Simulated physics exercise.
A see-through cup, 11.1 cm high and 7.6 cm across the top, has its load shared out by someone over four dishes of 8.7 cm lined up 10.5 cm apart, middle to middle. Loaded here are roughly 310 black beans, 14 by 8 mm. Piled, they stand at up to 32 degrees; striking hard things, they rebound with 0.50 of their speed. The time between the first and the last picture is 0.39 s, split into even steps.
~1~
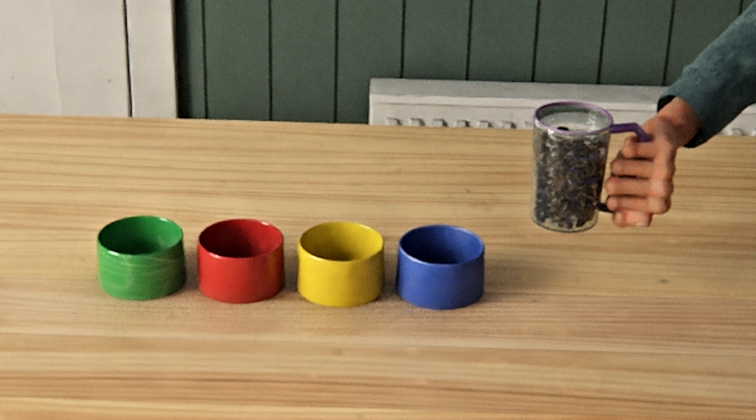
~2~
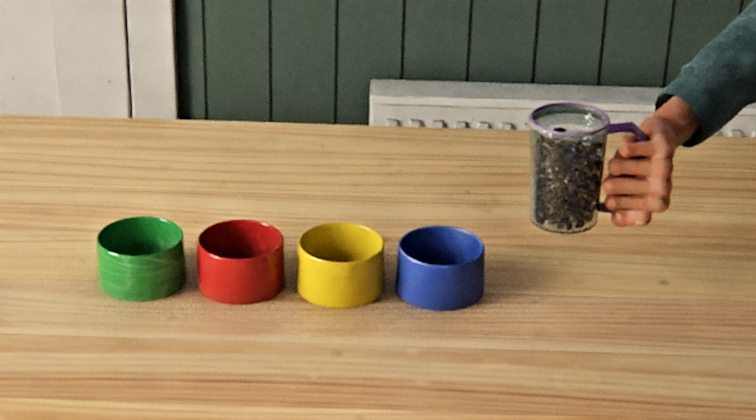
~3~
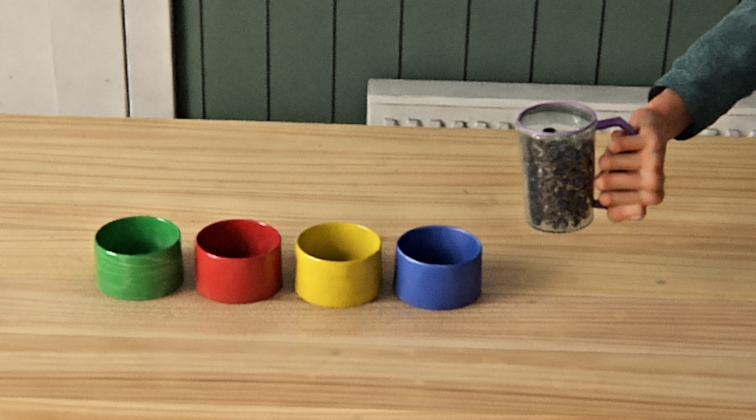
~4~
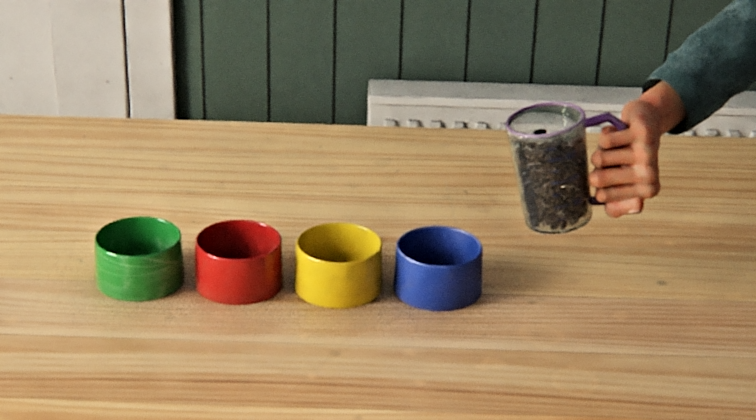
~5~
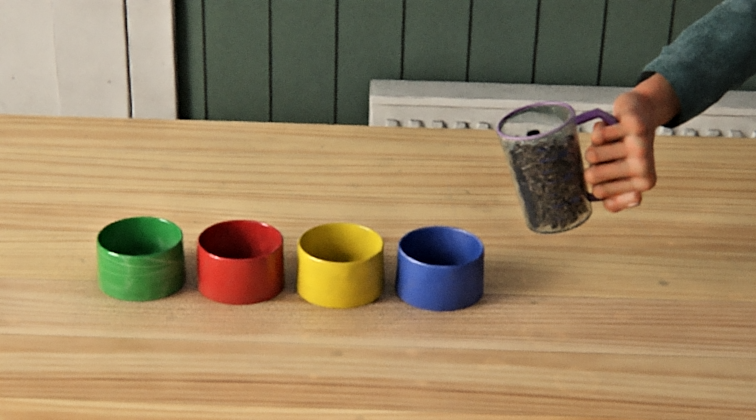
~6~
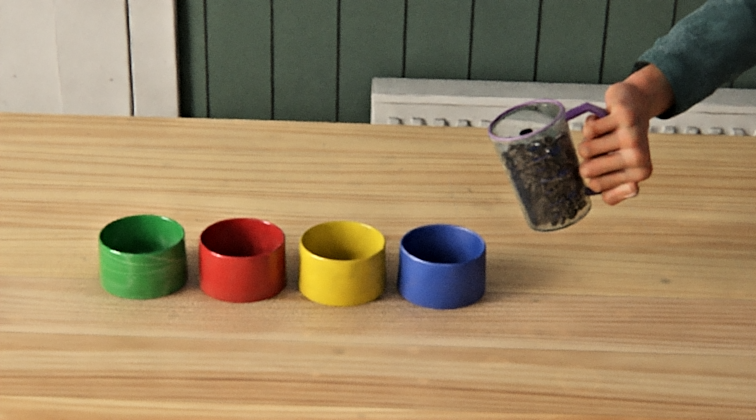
A hand holding a clear cup of small dark pieces by its purple handle shifts it slightly left and gradually tilts it leftward above a wooden table, while green, red, yellow and blue dishes sit in a row.
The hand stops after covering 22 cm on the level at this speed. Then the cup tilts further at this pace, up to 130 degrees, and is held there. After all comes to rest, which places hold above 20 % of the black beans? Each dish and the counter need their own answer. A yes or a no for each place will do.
Red dish - no; blue dish - no; green dish - no; yellow dish - yes; counter - no.
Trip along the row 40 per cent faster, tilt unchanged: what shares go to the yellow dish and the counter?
Yellow: 30; counter: 50.
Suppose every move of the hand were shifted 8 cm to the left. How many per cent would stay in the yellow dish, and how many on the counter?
Yellow 0; counter 40.
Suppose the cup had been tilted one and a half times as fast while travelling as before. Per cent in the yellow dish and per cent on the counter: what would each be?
The yellow dish would get 10 and the counter 50.
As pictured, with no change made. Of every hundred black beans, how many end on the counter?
The share comes to some 5 percent.
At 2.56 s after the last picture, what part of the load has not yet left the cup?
Around 0 in a hundred.
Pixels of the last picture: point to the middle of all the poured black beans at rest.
In the last view, approximately (342, 256).
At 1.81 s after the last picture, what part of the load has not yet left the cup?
Somewhere near 0 per cent of the load.
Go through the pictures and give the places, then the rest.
Cup at (569, 168), tilt 0 degrees, lip at (535, 117), moved 0.0 cm; middle of the pieces at (567, 185); blue dish at (442, 245); yellow dish at (341, 242); red dish at (241, 239); green dish at (140, 236), in the first frame.
Cup at (567, 169), tilt 2 degrees, lip at (531, 119), moved 0.2 cm; middle of the pieces at (565, 186), in the second frame.
Cup at (558, 169), tilt 7 degrees, lip at (518, 121), moved 0.8 cm; middle of the pieces at (559, 185), in the third frame.
Cup at (552, 169), tilt 12 degrees, lip at (507, 125), moved 1.5 cm; middle of the pieces at (554, 185), in the fourth frame.
Cup at (547, 169), tilt 17 degrees, lip at (498, 130), moved 2.1 cm; middle of the pieces at (551, 185), in the fifth frame.
Cup at (543, 167), tilt 22 degrees, lip at (490, 132), moved 2.8 cm; middle of the pieces at (548, 183); blue dish at (443, 244); yellow dish at (343, 241); red dish at (242, 238); green dish at (142, 235), in the sixth frame.
Then, 1.09 s after the last picture, tilt 94 degrees; cup holds 100 %.
Then, 1.81 s after the last picture, tilt 130 degrees; cup holds 0 %, yellow 100 %.
Then, 2.56 s after the last picture, tilt 130 degrees; cup holds 0 %, yellow 95 %.
In the end, red 0 %, blue 0 %, green 0 %, yellow 95 %, counter 5 %.
